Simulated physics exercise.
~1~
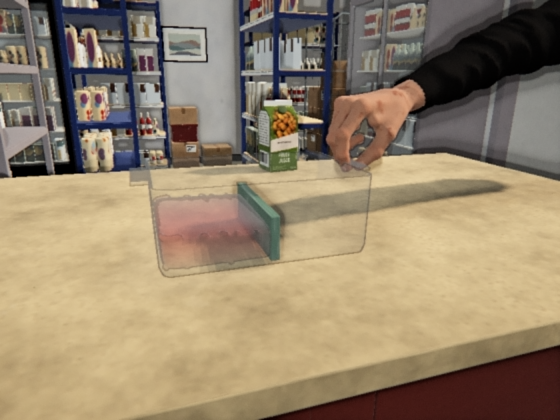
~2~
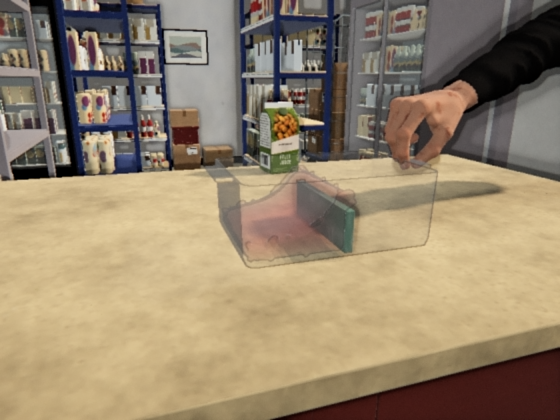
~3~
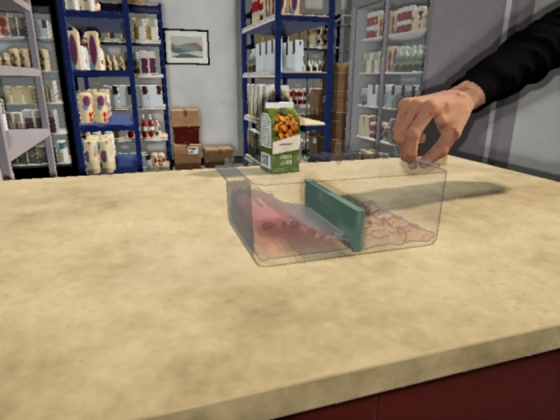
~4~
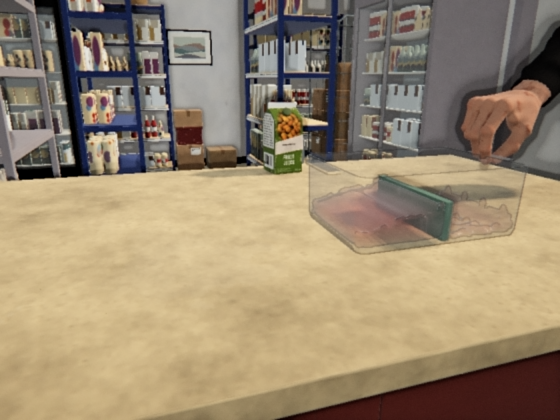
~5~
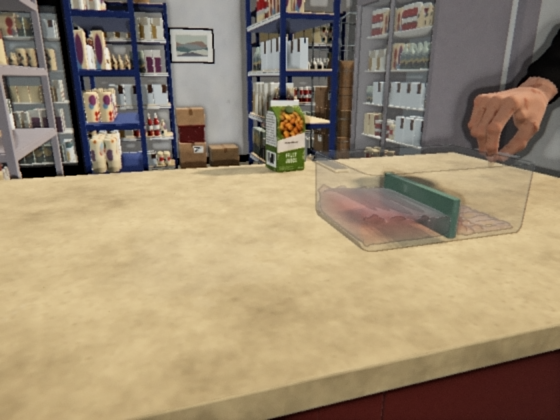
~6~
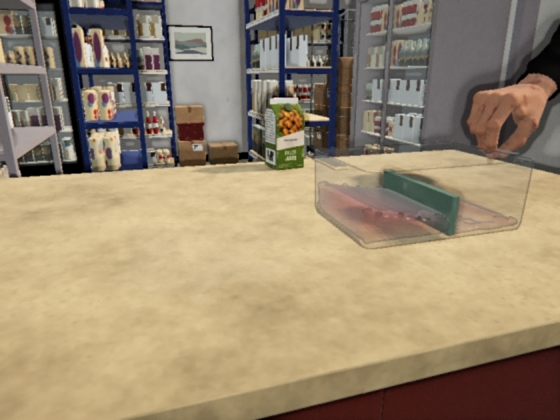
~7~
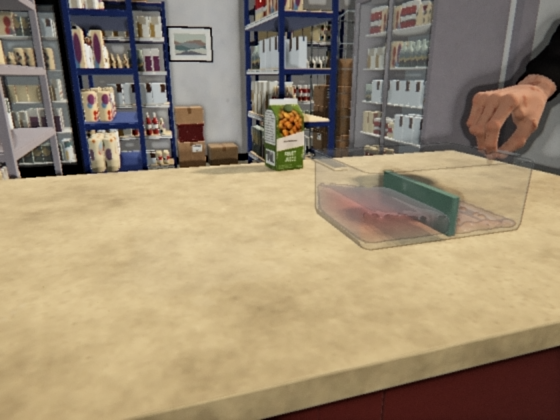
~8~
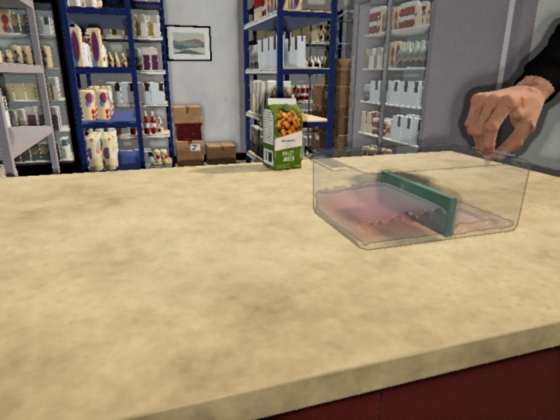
A hand pulling a clear divided box rightward in two moves, pinkish water slopping over the green wall and settling on both sides.
